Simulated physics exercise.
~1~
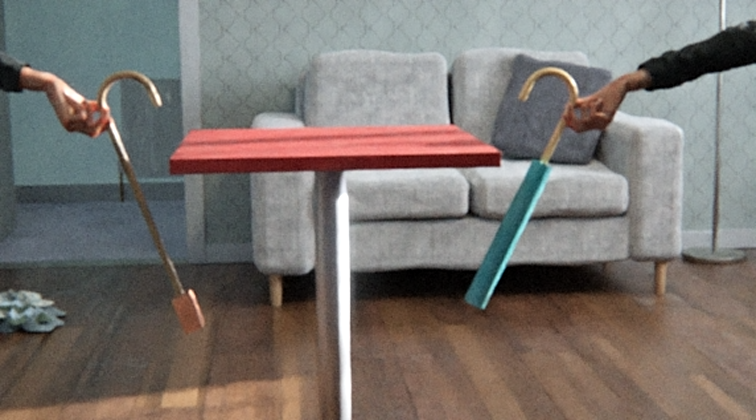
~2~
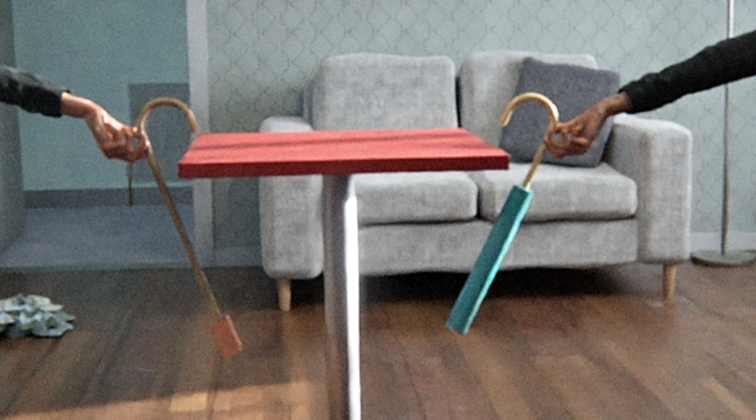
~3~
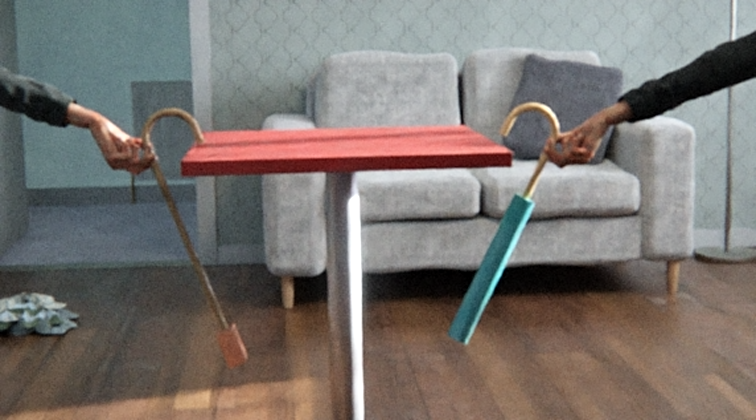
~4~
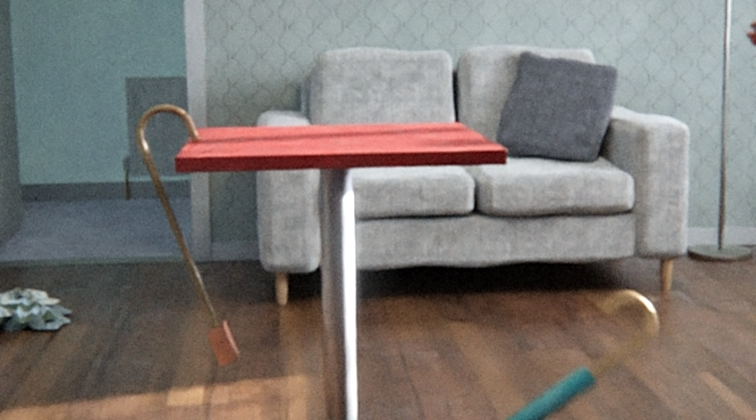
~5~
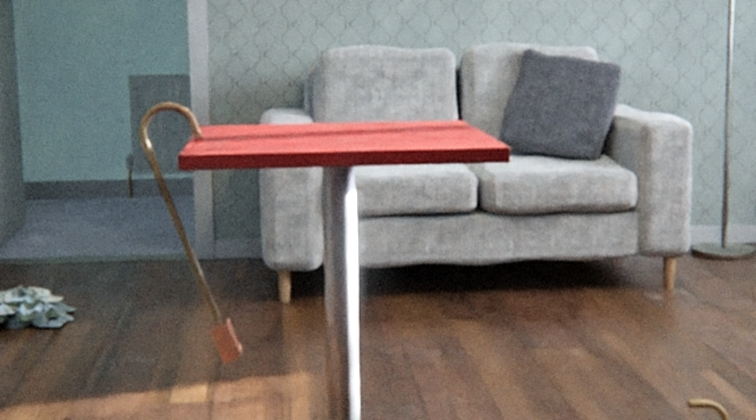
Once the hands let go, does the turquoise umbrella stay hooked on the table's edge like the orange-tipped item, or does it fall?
The turquoise umbrella falls to the floor, while the orange-tipped item stays hooked on the left edge of the table.
